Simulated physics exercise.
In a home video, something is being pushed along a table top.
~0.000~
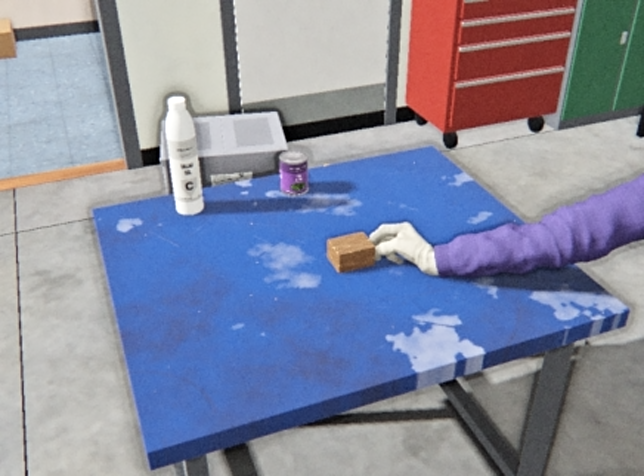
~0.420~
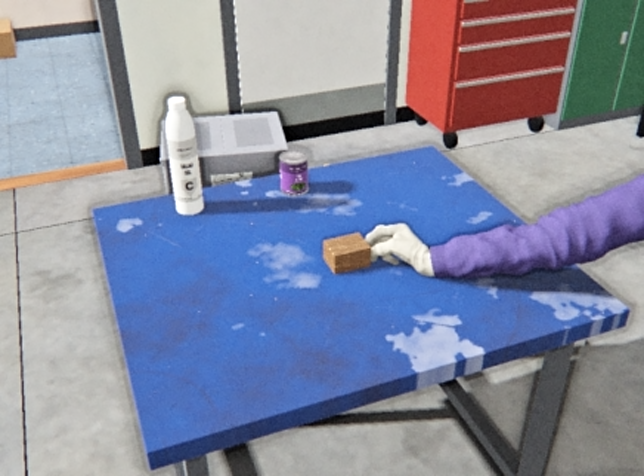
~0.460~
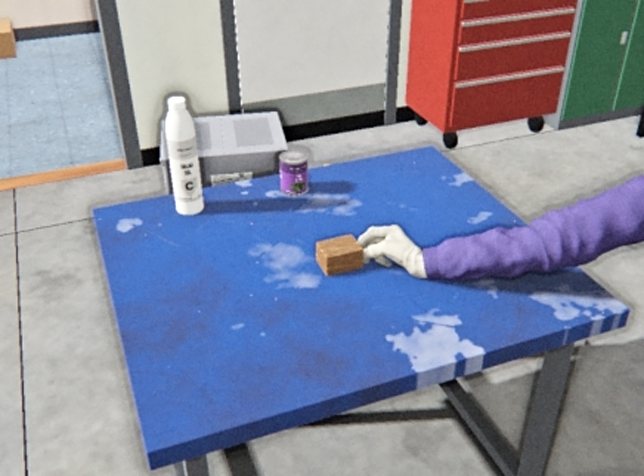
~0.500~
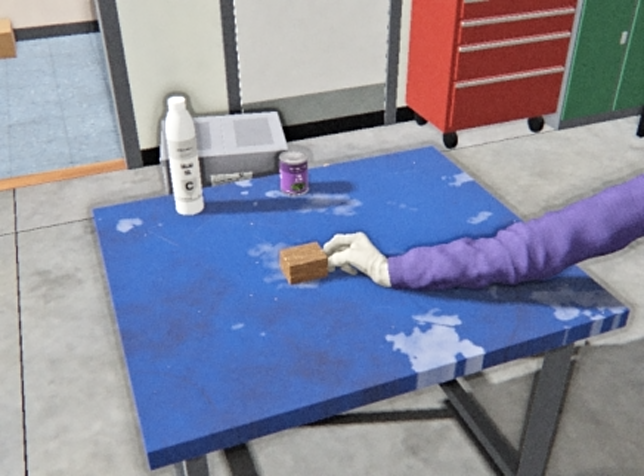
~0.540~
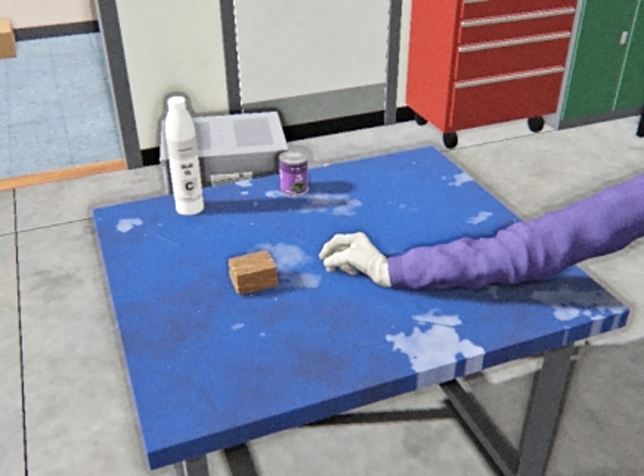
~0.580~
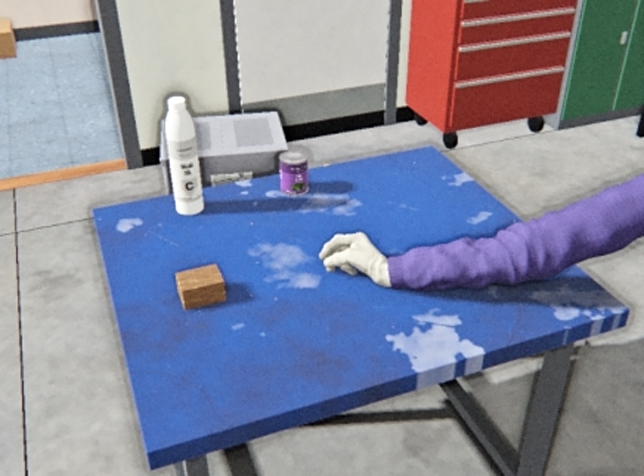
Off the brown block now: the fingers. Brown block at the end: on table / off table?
Lost over the side.
Around 0.68 s, brown block now off the table.
Around 0.88 s, things are still on the move.
Around 0.98 s, as before.
Finally (1.3 s), off the table, brown block.
